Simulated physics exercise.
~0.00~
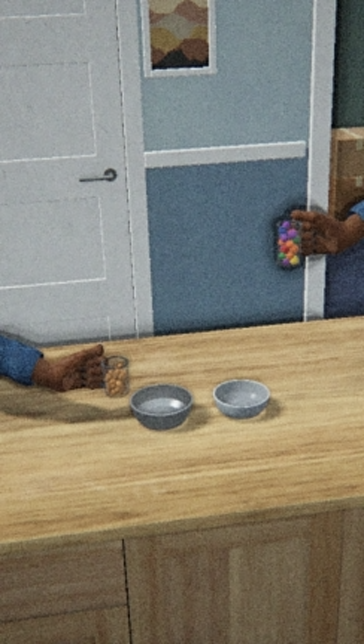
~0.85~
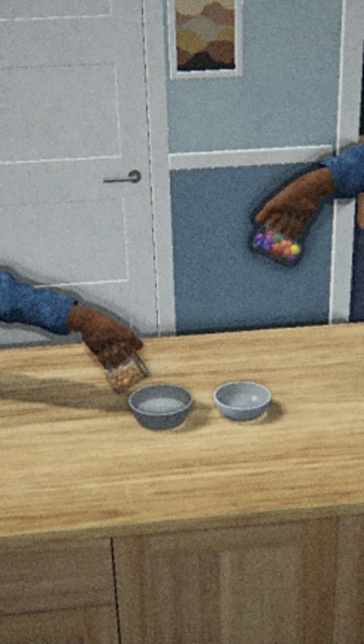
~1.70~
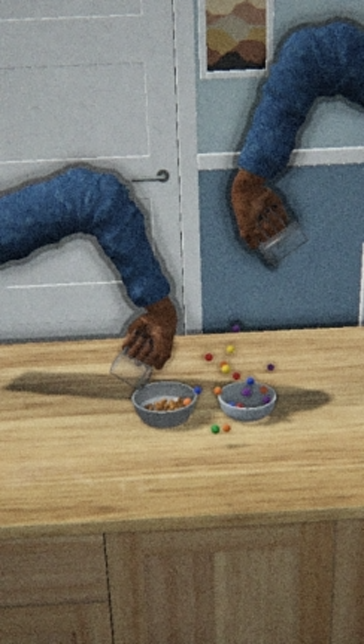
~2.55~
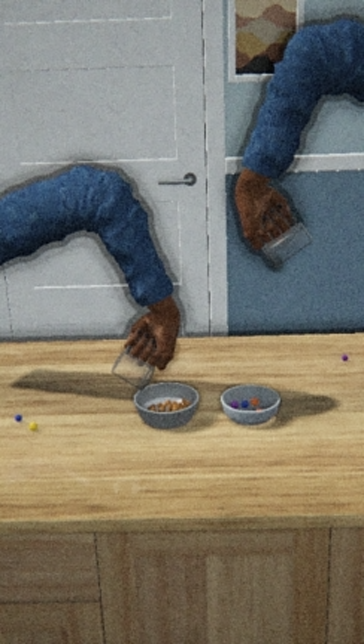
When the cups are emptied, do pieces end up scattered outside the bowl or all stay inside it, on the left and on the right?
On the left, every piece stays inside the bowl. On the right, some of the colorful balls stay in the bowl but the others end up scattered outside it.
Two hands tipped their clear cups over two small bowls on a wooden counter, the left one held low and the right one high. The left bowl caught all its pieces, while many of the right cup's colorful balls bounced out and scattered.
